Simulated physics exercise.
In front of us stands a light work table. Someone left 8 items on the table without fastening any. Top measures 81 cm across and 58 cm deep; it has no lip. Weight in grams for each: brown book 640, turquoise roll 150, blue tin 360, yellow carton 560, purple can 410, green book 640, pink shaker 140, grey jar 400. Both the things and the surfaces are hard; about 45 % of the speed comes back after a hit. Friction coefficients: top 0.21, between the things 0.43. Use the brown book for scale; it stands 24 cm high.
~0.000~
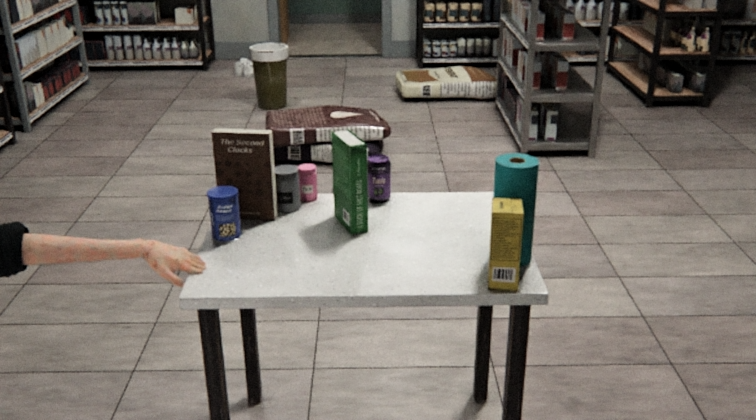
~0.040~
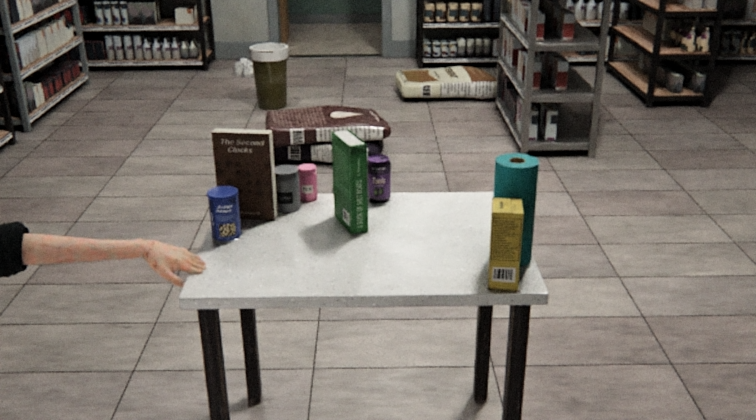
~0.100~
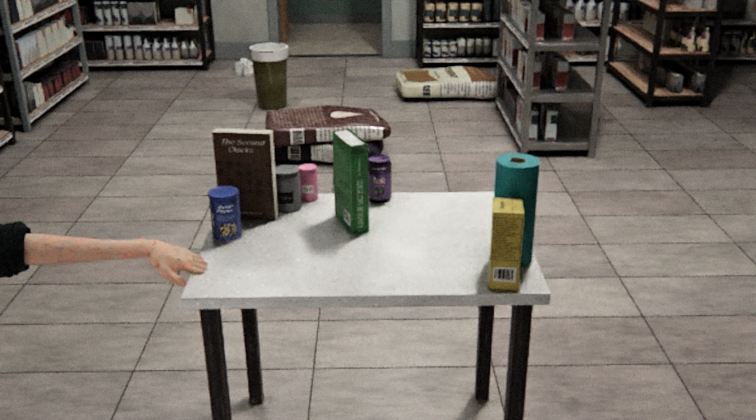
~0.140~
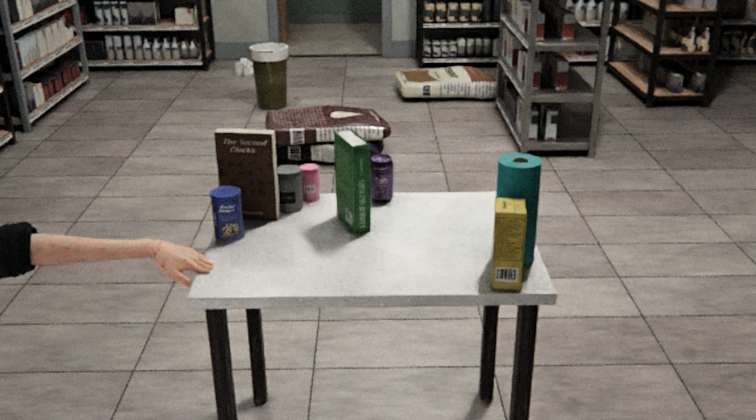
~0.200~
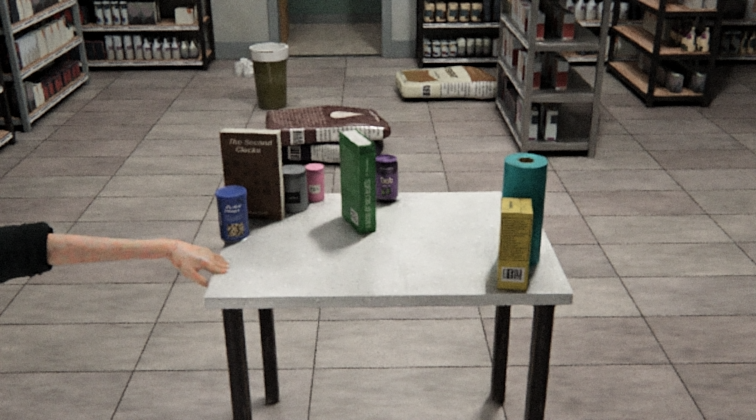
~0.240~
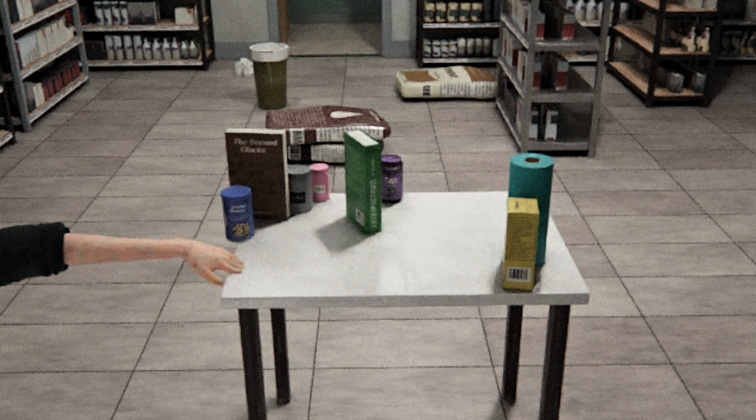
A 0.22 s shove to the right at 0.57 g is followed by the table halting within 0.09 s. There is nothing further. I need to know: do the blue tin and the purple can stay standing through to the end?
Outcome: Blue tin: Off its feet. Purple can: Still on its feet.
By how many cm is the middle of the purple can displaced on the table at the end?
Net distance near 5 cm.
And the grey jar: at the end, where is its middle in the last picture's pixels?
(338, 188), roughly.
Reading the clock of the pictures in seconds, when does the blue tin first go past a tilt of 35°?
Around 0.4 s on the clock.
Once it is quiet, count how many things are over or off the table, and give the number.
The count is 1.
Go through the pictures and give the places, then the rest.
The first frame shows blue tin (225, 214); purple can (379, 179).
The second frame shows yellow carton (505, 244); green book (350, 182).
The third frame shows pink shaker (308, 183); grey jar (287, 189).
The fourth frame shows table along by 2 cm; brown book (248, 175); turquoise roll (517, 211).
The fifth frame shows table along by 5 cm; green book (358, 181) moved 3 cm; yellow carton (514, 244) moved 3 cm.
The sixth frame shows table along by 9 cm; blue tin (238, 214) off the table; purple can (391, 179) moved 6 cm.
After 0.34 s, table along by 18 cm; brown book now off the table; purple can moved 10 cm near (408, 179); green book moved 10 cm.
After 0.44 s, table along by 19 cm; purple can moved 7 cm near (422, 178); brown book moved 8 cm; green book moved 7 cm.
After 0.54 s, table along by 19 cm; purple can moved 5 cm near (429, 178); brown book moved 7 cm; green book moved 5 cm.
After 0.74 s, table along by 19 cm; purple can moved 5 cm near (429, 178); brown book moved 7 cm; pink shaker moved 5 cm.
In the end (1.0 s), off the table and tipped over, blue tin; not toppled but over 5 cm from the start, brown book and purple can; the other 5 under 5 cm from the start. At the end, from the last picture's camera, purple can near (429, 178).
